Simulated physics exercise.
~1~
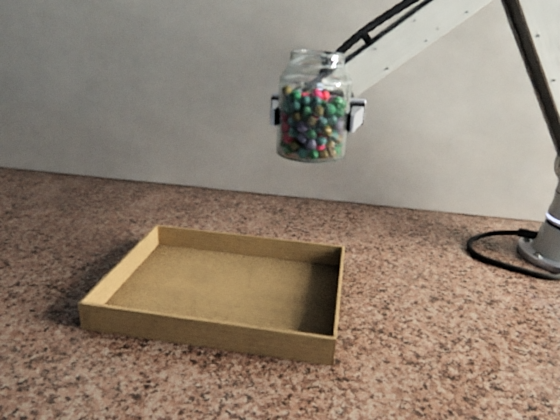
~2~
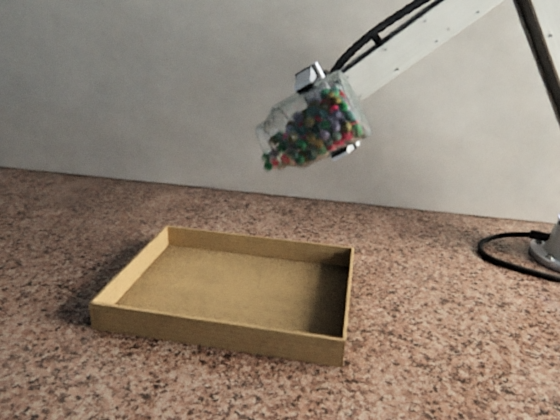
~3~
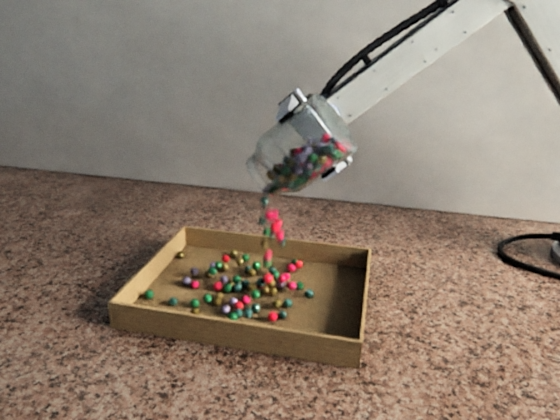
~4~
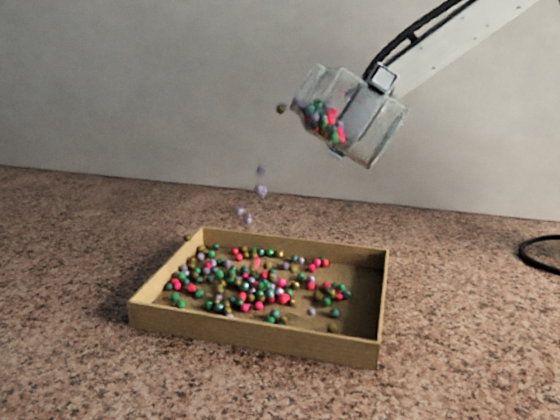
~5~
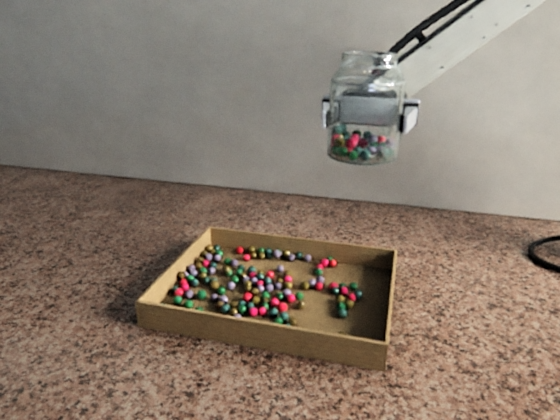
On a speckled tabletop against a plain pale wall, a robot arm holds an upright glass jar full of small round colourful sweets above a shallow, empty tan tray. The arm tips the jar over to the left, and the sweets slide towards its mouth. They pour down in a narrow stream and scatter across the tray, red, green and purple among them. As the flow thins, a few last pieces drop while some stay inside the tilted jar. Finally the jar stands upright again, a small layer left at its bottom, with most of the sweets lying in the tray.
